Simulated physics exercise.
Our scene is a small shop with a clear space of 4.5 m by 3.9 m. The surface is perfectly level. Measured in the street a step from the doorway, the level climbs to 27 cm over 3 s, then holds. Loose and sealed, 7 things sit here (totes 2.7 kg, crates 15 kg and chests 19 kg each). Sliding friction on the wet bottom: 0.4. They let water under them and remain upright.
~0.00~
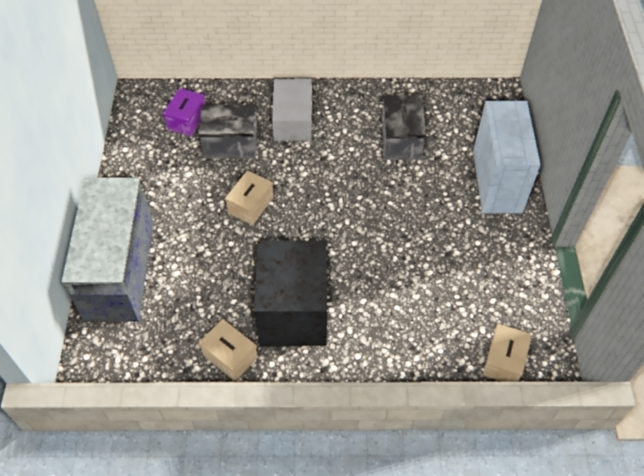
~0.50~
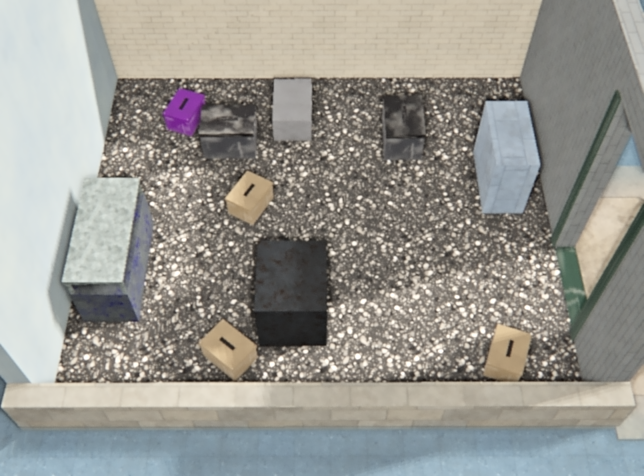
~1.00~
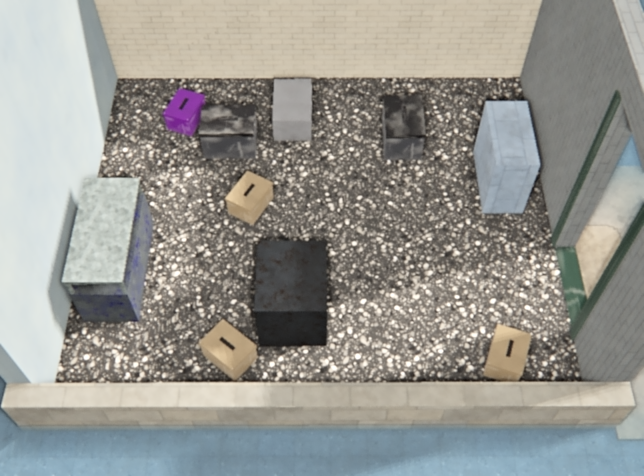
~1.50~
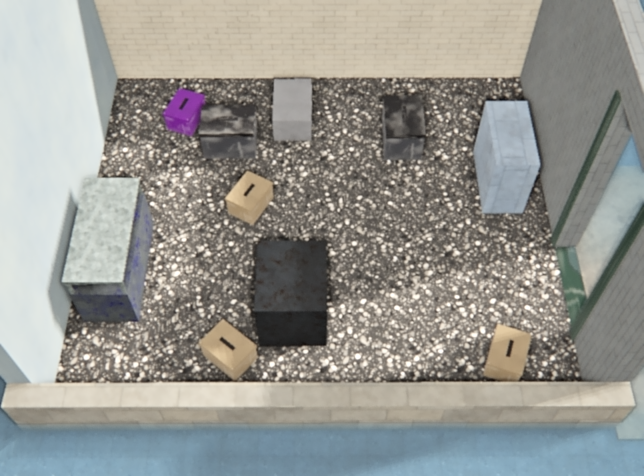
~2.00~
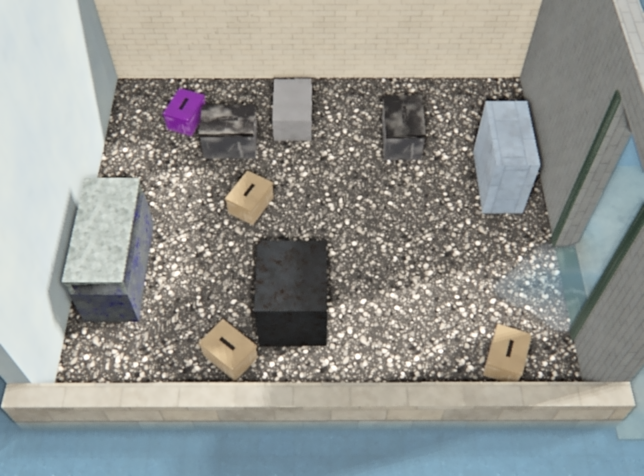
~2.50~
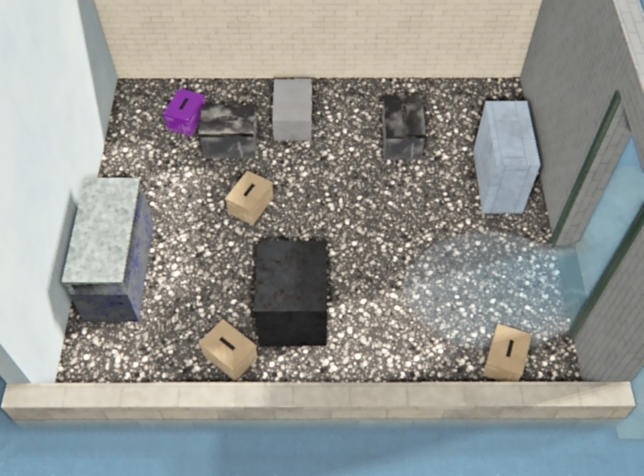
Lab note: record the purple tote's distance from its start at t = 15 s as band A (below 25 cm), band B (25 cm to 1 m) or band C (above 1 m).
My guess: It's a bit away from its start.
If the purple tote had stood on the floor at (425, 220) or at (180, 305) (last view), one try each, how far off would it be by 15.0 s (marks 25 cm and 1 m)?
In turn: It goes a long way; it goes a long way.
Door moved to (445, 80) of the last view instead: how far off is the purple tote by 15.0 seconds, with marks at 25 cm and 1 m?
Outcome: The purple tote moves far off.
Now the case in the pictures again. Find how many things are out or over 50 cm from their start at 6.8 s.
My count gives 3.
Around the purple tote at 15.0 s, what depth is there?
Depth approx. 15 cm.
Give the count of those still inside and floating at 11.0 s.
At that instant the tally stands at 5.
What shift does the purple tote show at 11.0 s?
Around 60 cm from the start by that time.
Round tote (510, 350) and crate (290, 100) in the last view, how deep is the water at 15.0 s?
I'd put it at 12 cm and 8 cm respectively.
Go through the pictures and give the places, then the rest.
In the first frame, the purple tote at (184, 104) rests on the ground; 0.0 m2 under water; 0 of 7 have shifted.
In the second frame, the purple tote at (184, 104), on the bottom; water covers 0.0 m2; 0 of 7 have shifted.
In the third frame, the purple tote at (184, 104) rests on the ground; 0.0 m2 under water; 0 of 7 have shifted.
In the fourth frame, the purple tote at (184, 104), on the bottom; water covers 0.0 m2; 0 of 7 have shifted.
In the fifth frame, the purple tote at (184, 104), on the bottom; water covers 0.3 m2; 0 of 7 have shifted.
In the sixth frame, the purple tote at (184, 104) rests on the ground; 1.4 m2 under water; 0 of 7 have shifted.
After 3.5 s the purple tote is near (184, 104), 0.0 m from its start, aground; 0 afloat.
After 6.8 s the purple tote is near (184, 104), 0.0 m from its start, aground; 3 afloat.
After 11.0 s the purple tote is near (143, 61), 0.7 m from its start, afloat; 5 afloat.
After 15.0 s the purple tote is near (124, 90), 0.6 m from its start, afloat; 7 afloat.
